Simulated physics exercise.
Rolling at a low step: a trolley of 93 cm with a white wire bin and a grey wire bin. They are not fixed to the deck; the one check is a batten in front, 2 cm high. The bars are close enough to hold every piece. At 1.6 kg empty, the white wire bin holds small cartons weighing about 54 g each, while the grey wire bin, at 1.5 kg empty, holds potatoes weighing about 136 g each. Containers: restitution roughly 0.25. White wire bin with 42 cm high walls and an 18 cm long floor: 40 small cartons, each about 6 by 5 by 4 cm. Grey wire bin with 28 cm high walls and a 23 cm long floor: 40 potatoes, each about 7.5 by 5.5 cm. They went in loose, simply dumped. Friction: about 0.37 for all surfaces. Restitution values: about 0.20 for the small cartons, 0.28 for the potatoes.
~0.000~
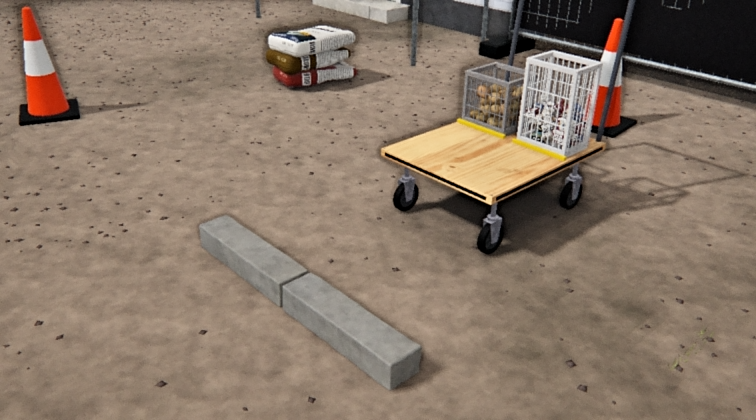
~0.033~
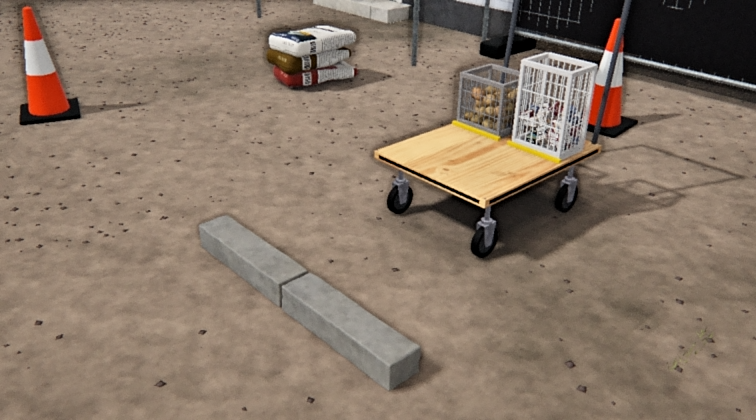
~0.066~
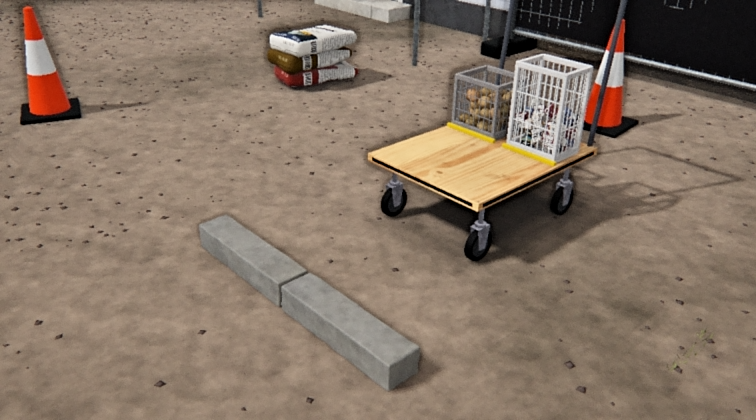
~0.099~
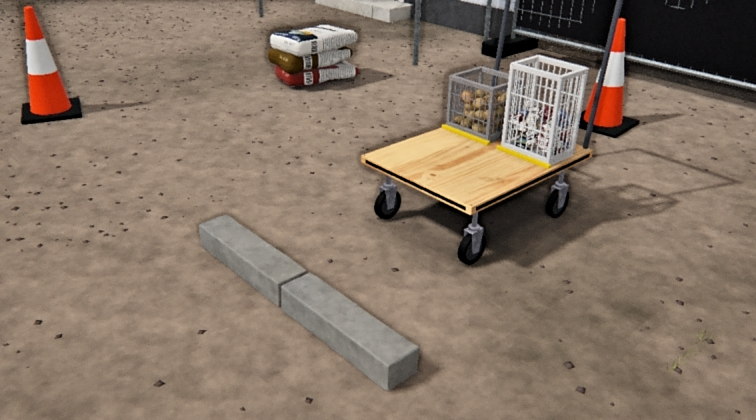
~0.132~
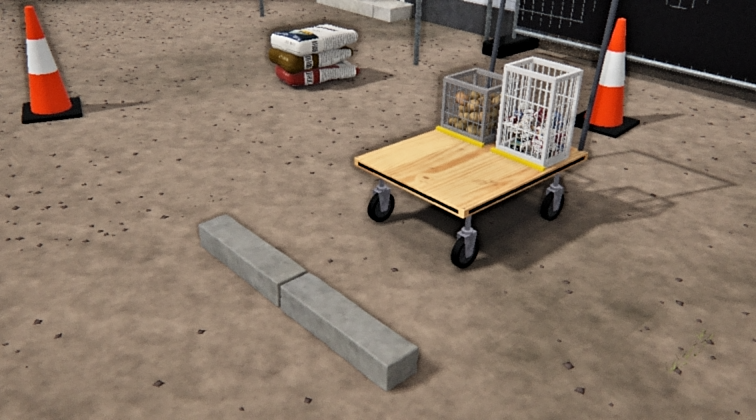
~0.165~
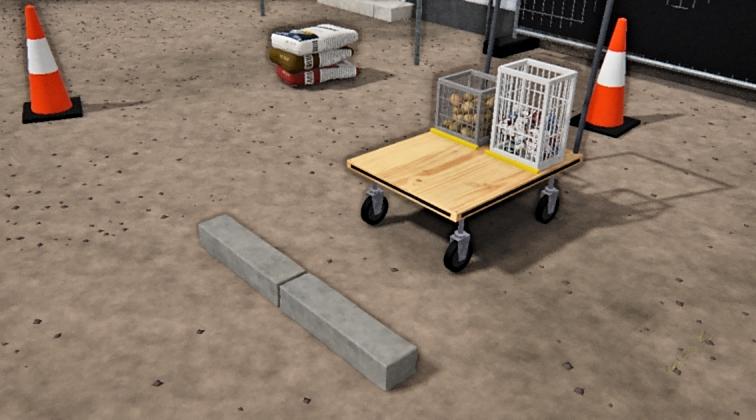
A wooden trolley carrying a white wire bin and a grey one rolls slowly left.
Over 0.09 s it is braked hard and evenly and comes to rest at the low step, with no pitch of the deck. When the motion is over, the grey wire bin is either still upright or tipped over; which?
The grey wire bin is still upright.
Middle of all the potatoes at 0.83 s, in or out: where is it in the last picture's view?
At about (400, 143) in pixels.
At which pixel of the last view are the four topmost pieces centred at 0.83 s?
Mean position: Close to (421, 133) in the last view.
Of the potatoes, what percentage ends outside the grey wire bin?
Roughly 0 percent.
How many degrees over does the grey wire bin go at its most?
0°.
After 0.53 s, the stop begins.
After 0.65 s, the white wire bin leans 7° with 0 of 40 out and the grey wire bin is upright with 0 of 40 out.
After 0.83 s, the white wire bin is upright with 0 of 40 out and the grey wire bin is upright with 0 of 40 out.
Final count (at 1.06 s), the white wire bin is upright with 0 of 40 out and the grey wire bin is upright with 0 of 40 out. Greatest lean of the grey wire bin, 2°.
